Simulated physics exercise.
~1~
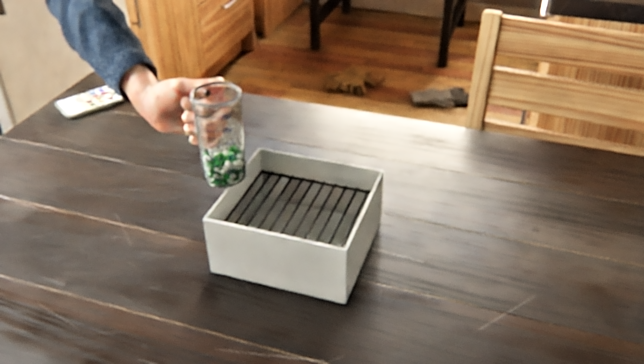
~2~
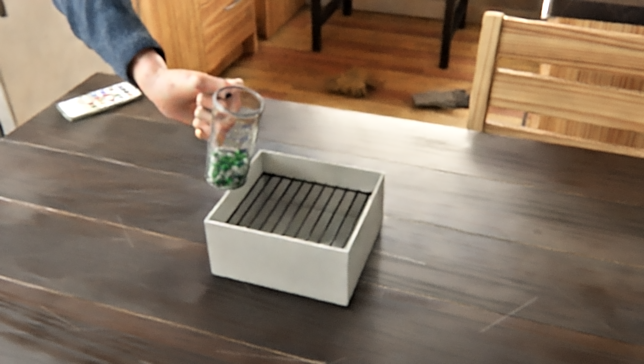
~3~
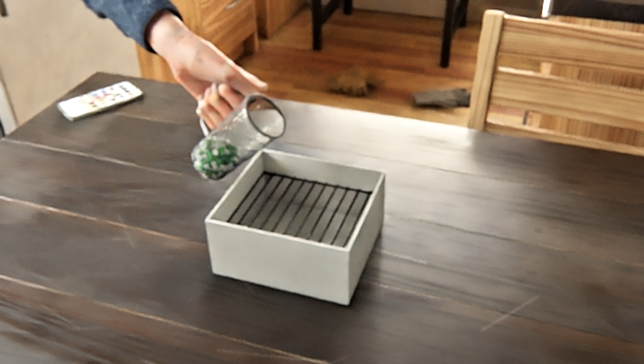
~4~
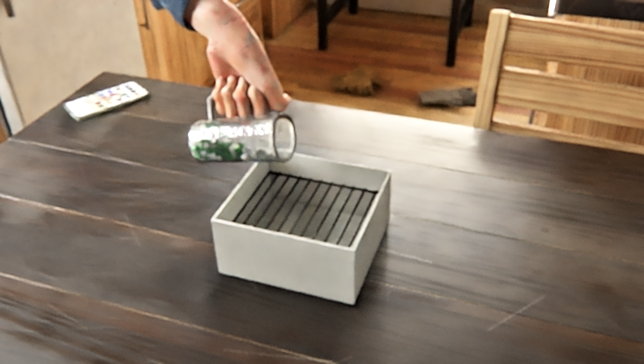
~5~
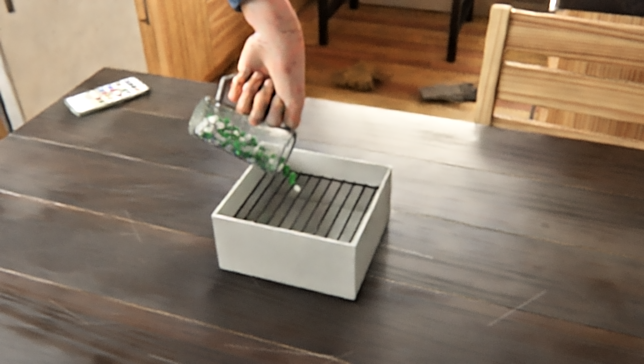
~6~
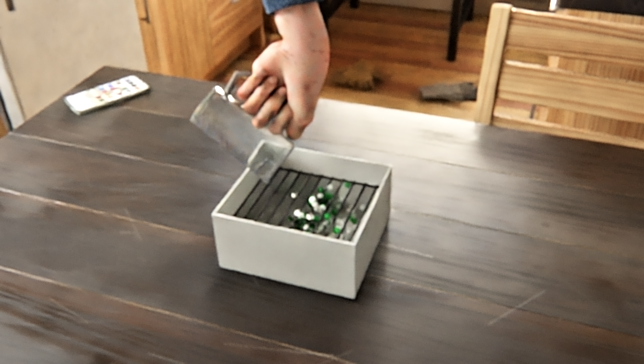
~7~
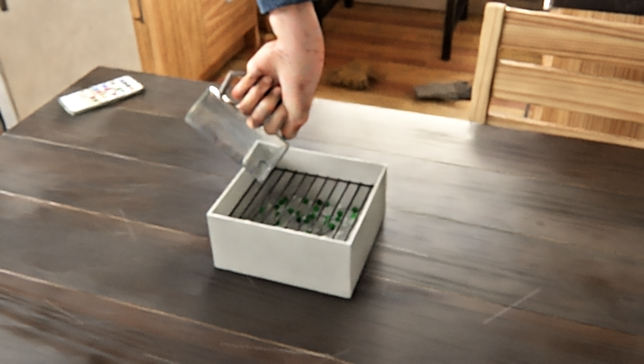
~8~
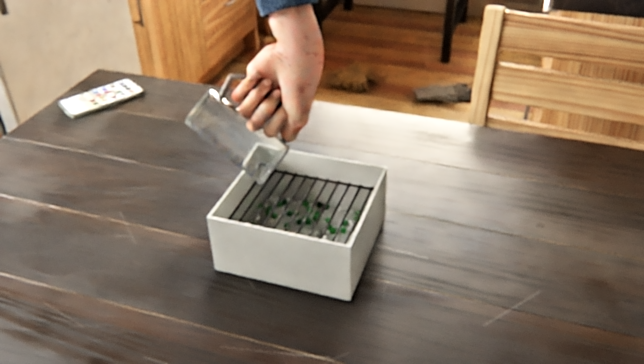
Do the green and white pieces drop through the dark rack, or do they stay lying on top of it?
Both the green and the white pieces drop through the rack and end up beneath it in the box.
Hand tipping a clear glass of green and white pieces over a dark rack in a pale box, all ending up beneath it.
